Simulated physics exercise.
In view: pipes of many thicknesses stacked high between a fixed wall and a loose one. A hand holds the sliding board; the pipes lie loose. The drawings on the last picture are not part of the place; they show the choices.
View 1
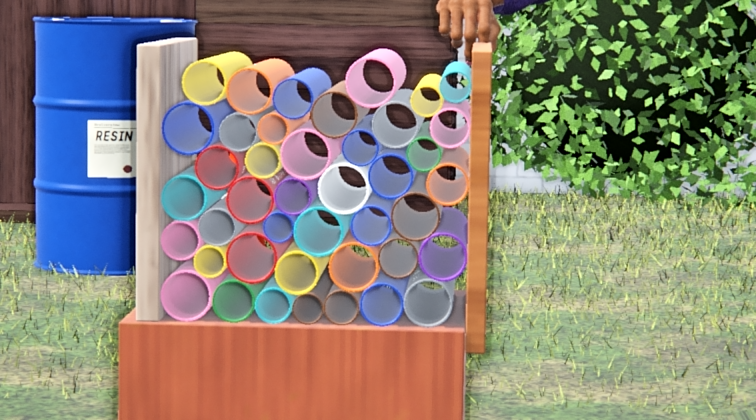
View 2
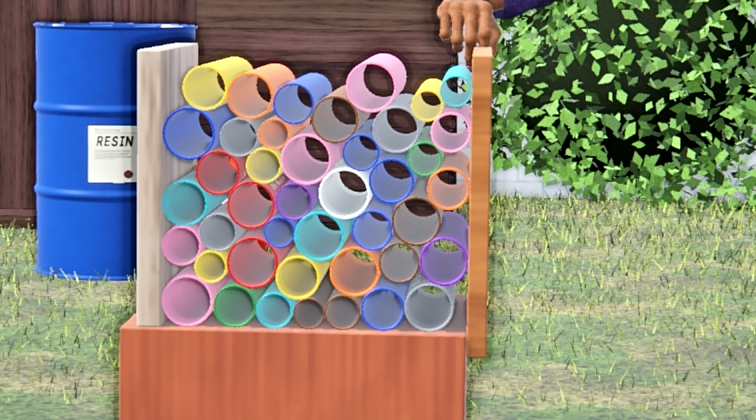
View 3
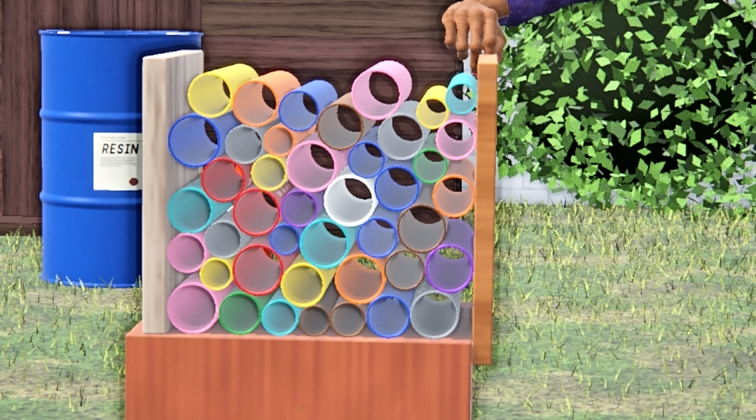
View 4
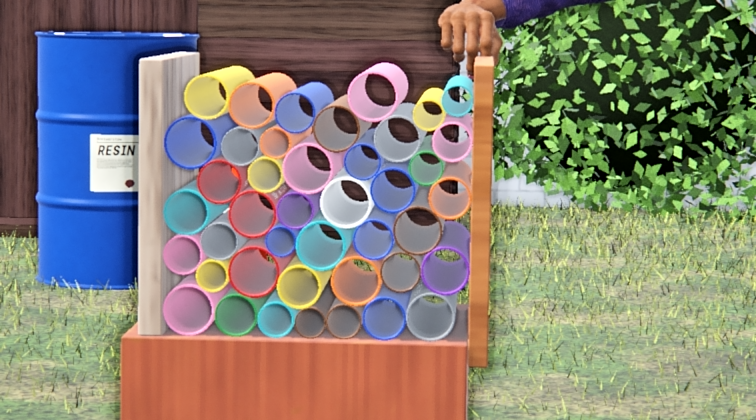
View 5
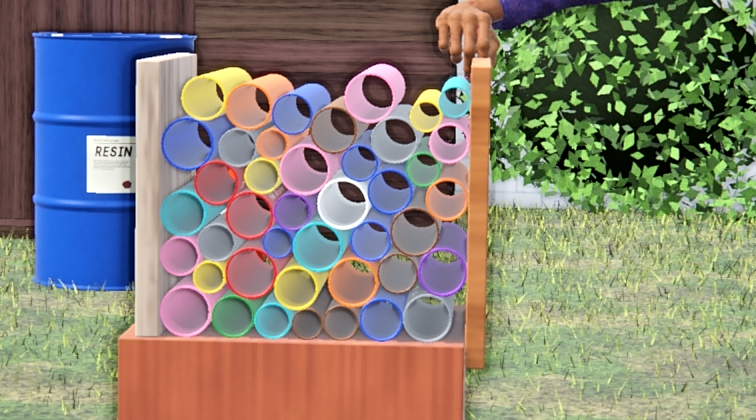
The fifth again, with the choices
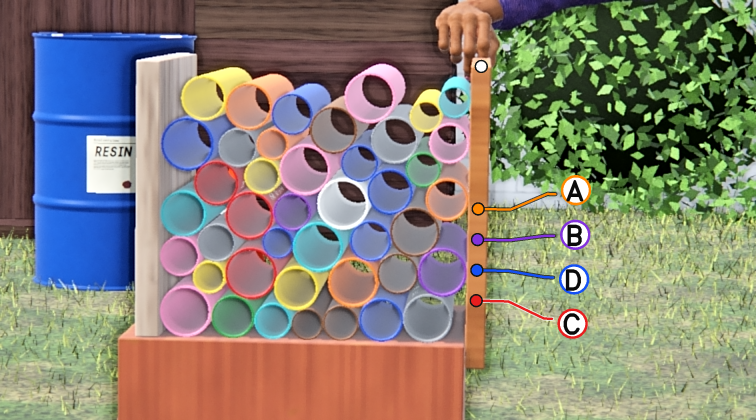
Dozens of loose pipes in pink, blue, yellow, red, turquoise and other colours lie piled between a pale board on the left and an orange-brown board on the right, above a reddish-brown base. Seen from the front on grass, they have a blue resin barrel and dark wooden wall behind, with leafy greenery at right. A hand stays atop the right board and the pipes keep their arrangement, while the view shifts slightly.
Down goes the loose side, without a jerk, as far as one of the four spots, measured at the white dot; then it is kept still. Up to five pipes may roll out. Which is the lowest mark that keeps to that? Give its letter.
Stop at B.
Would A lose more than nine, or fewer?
At A, fewer than nine.
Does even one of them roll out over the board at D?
Yes.
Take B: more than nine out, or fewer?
It loses fewer than nine.
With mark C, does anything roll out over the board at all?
Yes.
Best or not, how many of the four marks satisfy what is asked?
Two of them.
On the marked copy, A at (479, 209); B at (478, 239); C at (477, 301); D at (477, 270); the white dot at (482, 67).
With B. Early on, top of the board (470, 142).
Further on, top of the board (468, 231).
At the end, top of the board (468, 239), three out over the board.
As for the rest, A one out over the board; C more than five out over the board; D more than five out over the board.
